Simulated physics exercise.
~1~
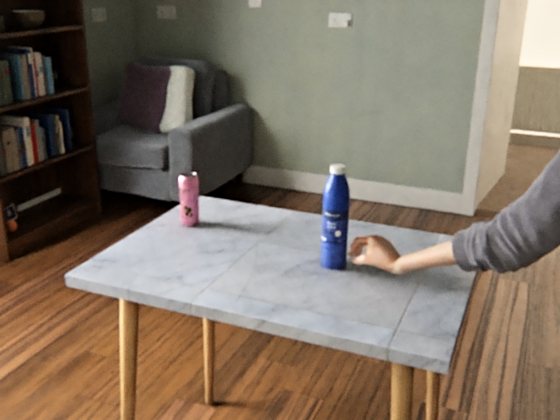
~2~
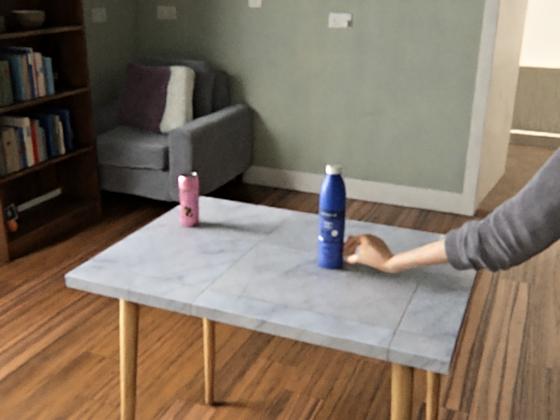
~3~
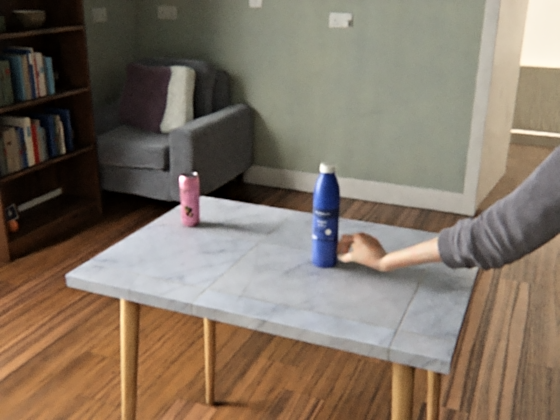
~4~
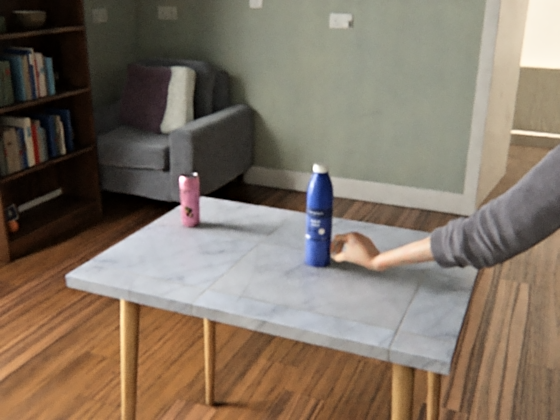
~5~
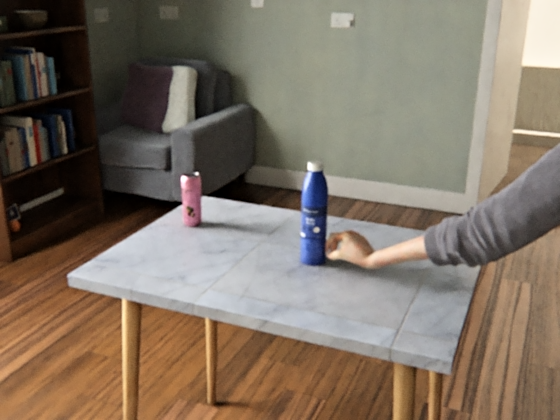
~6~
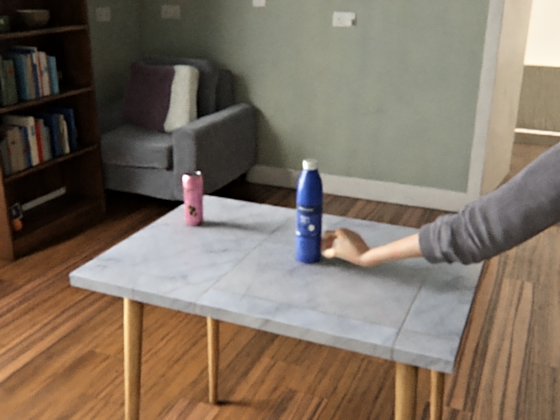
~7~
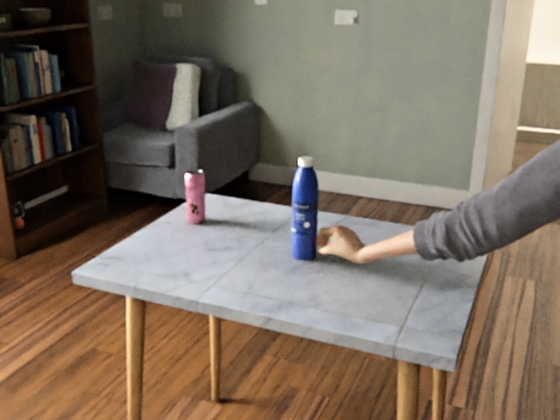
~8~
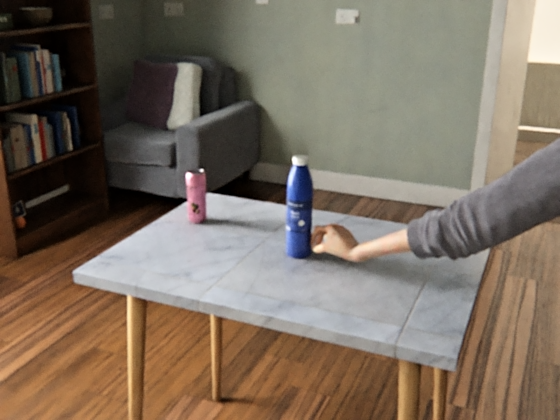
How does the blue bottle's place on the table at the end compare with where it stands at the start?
At the end the blue bottle stands farther to the left than at the start, leaving a smaller gap between it and the pink can.
